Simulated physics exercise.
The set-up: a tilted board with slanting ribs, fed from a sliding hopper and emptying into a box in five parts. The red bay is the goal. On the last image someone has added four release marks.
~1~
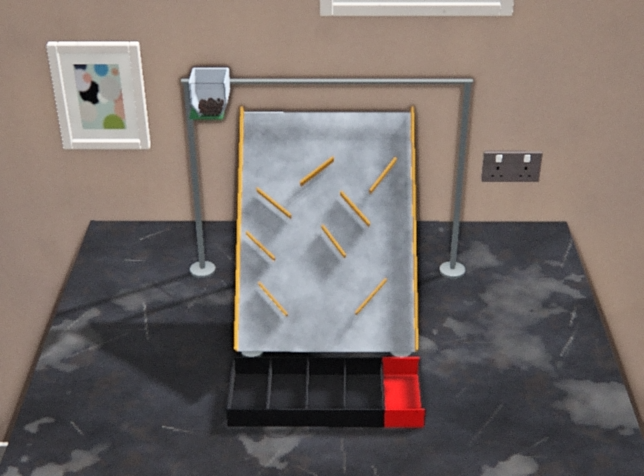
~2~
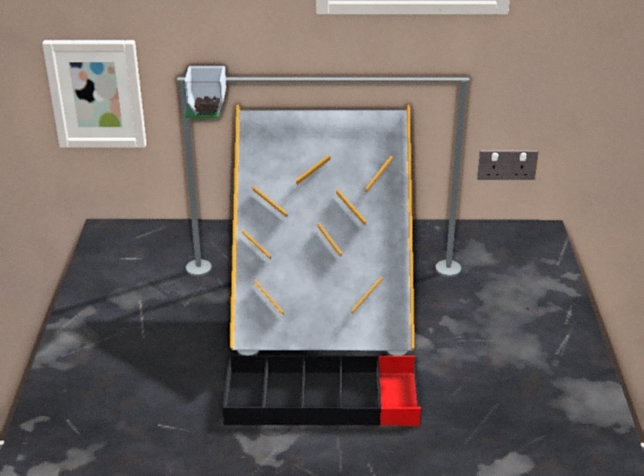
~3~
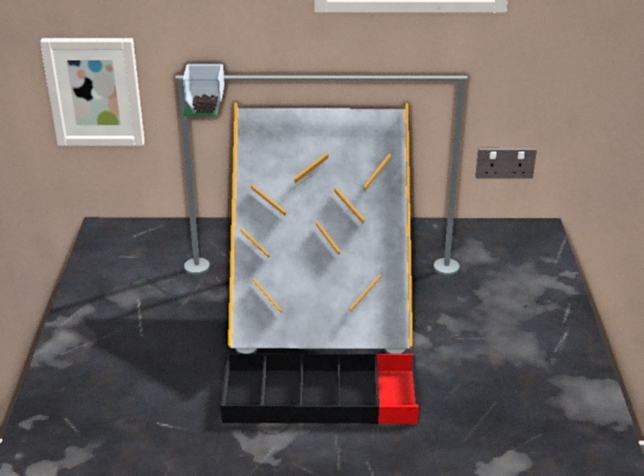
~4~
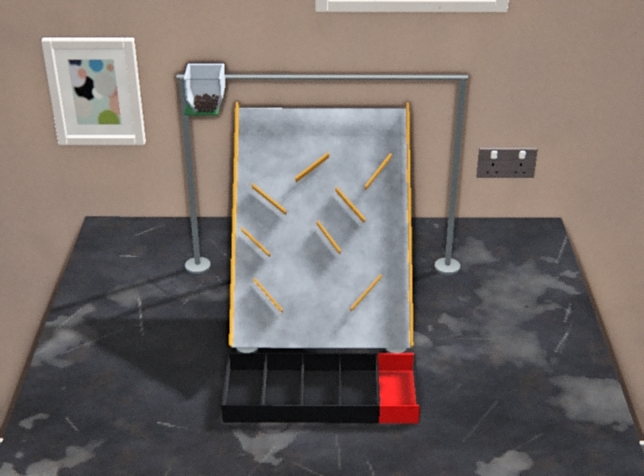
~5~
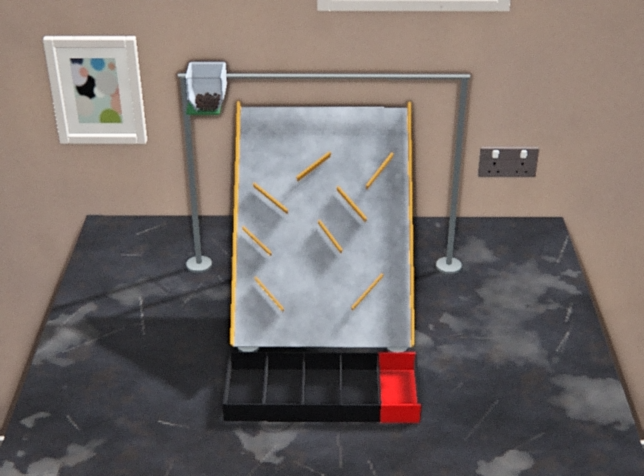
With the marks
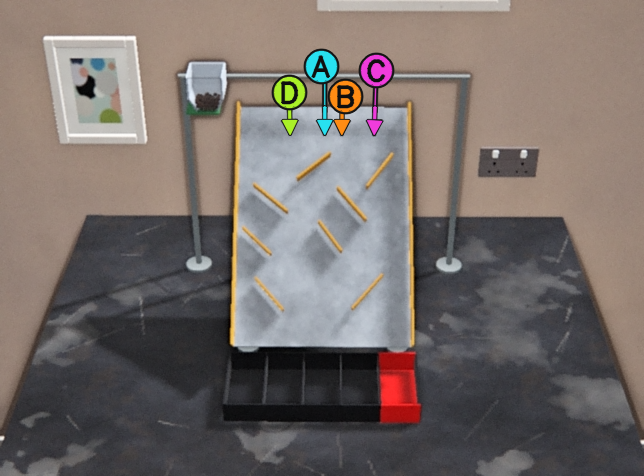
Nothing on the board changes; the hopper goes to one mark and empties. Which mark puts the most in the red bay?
C works best here.
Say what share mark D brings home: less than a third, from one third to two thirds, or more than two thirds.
Less than a third.
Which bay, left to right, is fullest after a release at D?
The third.
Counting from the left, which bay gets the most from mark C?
The fifth.
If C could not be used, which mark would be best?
B.
On the marked copy, mark A meets the board at (324, 129); mark B meets the board at (341, 129); mark C meets the board at (374, 129); mark D meets the board at (289, 129).
Choosing A, close to a quarter in the red bay, close to two thirds in other bays, a small share outside the box.
Choosing B, close to half in the red bay, close to a quarter in other bays, close to a quarter outside the box.
Choosing C, the bulk in the red bay, only a few in other bays, a small share outside the box.
Choosing D, a small share in the red bay, the bulk in other bays, a small share outside the box.
